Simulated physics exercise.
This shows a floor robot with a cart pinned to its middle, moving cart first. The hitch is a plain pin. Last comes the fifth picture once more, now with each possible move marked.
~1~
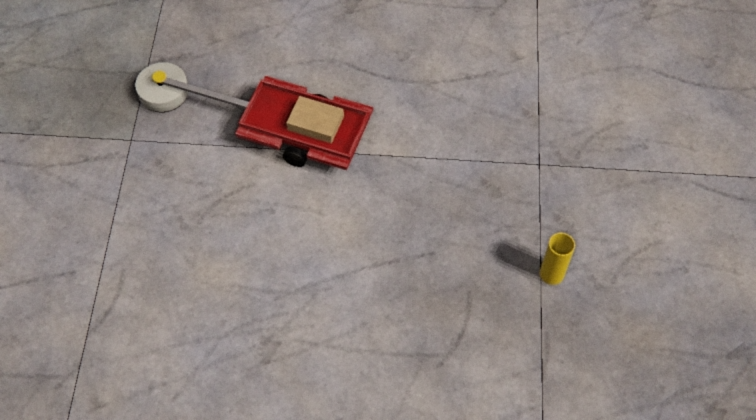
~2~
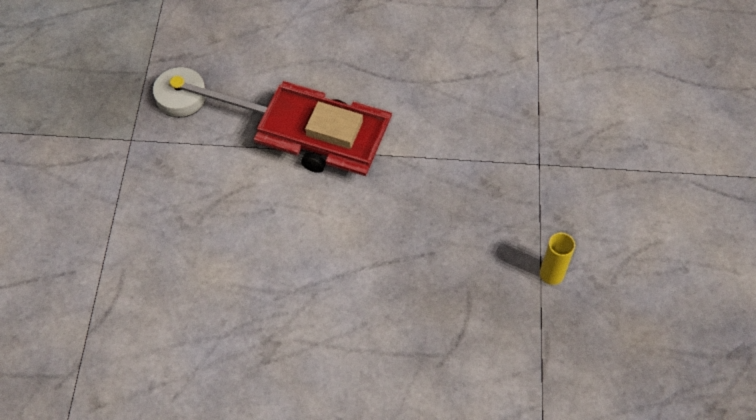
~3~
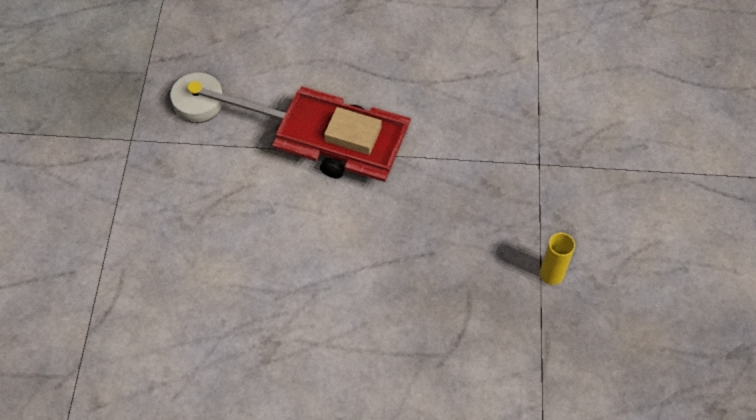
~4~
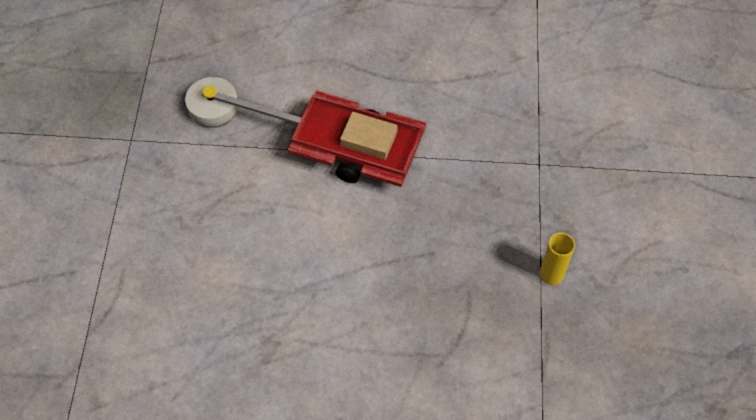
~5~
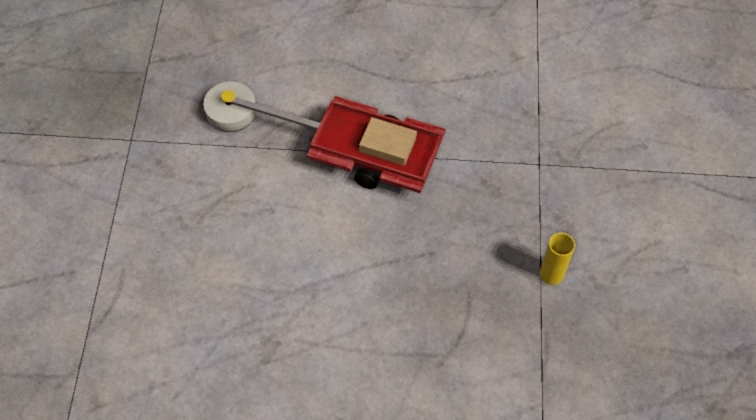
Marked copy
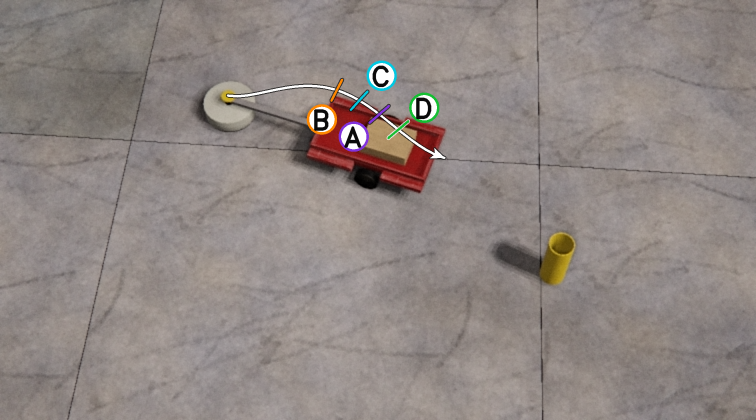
A red cart carrying a tan block sits at the upper left of a grey, marble-like tiled floor with dark seams, seen from above at an angle. A grey bar links it to a round white robot with a yellow pin on its left, and a yellow tube stands right of centre. The robot pushes the cart slowly rightward and slightly down, a short distance, while the tube and camera stay still.
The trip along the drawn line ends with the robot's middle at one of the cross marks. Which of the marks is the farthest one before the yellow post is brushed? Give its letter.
The farthest safe stop is C.
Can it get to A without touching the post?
No.
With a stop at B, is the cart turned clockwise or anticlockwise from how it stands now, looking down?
Clockwise.
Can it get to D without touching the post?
For that mark, no.
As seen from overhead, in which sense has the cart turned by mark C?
For that mark, clockwise.
On the marked copy, A at (379, 114); B at (337, 90); C at (359, 101); D at (398, 130); the route from (228, 96) via (351, 96) to (444, 158).
With C. Early on, robot (277, 98), cart (415, 156).
Further on, robot (322, 95), cart (446, 173).
At the end, robot (359, 109), cart (478, 197); nothing has been touched.
As for the rest, A is too far, the post has been hit; B is safe but short; D is too far, the post has been hit.
